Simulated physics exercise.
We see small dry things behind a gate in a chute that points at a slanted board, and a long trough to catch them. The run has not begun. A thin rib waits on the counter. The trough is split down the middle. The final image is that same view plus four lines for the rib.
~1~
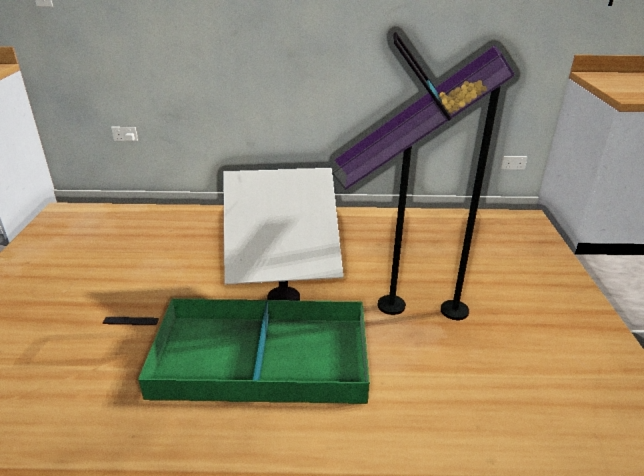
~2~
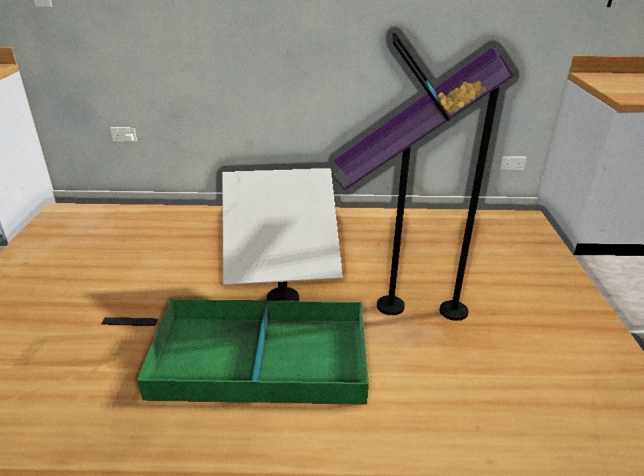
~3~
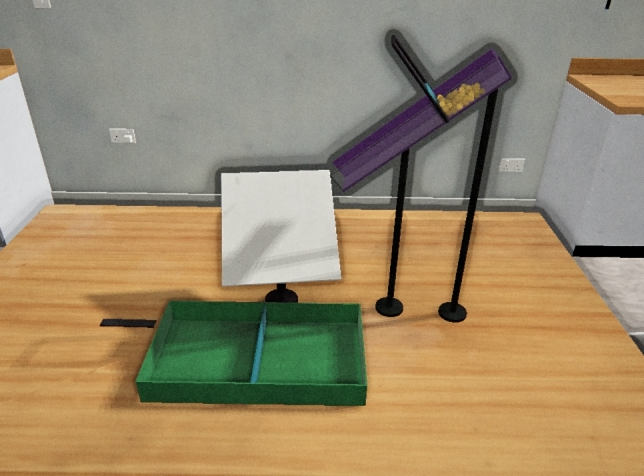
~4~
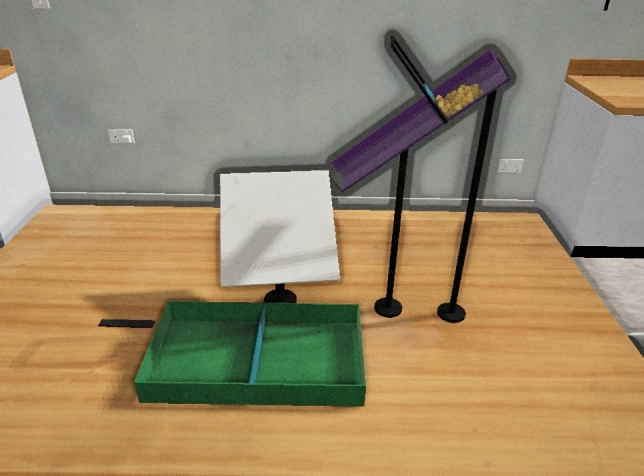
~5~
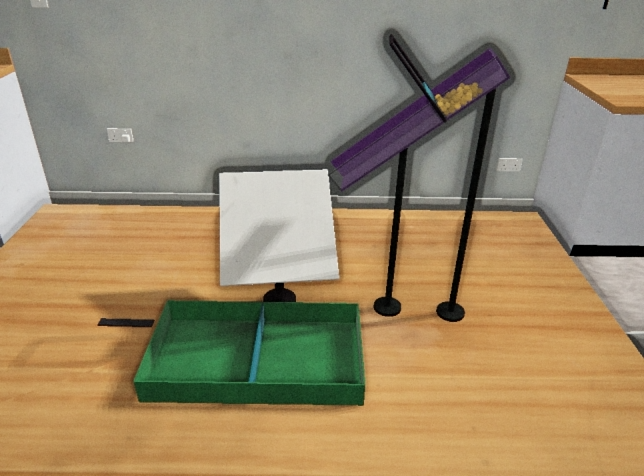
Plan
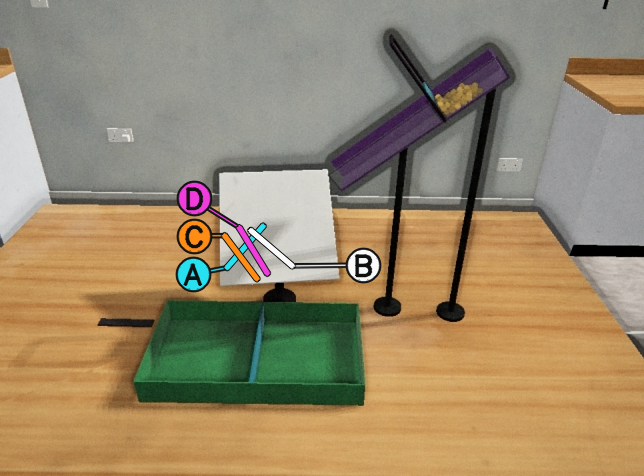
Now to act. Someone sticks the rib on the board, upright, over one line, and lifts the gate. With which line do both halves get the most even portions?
A works best here.
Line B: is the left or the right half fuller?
The right half.
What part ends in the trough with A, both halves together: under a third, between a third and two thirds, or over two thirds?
It is over two thirds.
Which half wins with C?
The right half.
On the marked copy, line A from (263, 226) to (227, 267); line B from (250, 230) to (292, 265); line C from (224, 235) to (256, 278); line D from (239, 227) to (267, 273).
For line A, of what is caught, about two thirds in the left half, about a third in the right.
For line B, of what is caught, a small part in the left half, nearly all in the right.
For line C, of what is caught, a small part in the left half, most in the right.
For line D, of what is caught, a small part in the left half, nearly all in the right.
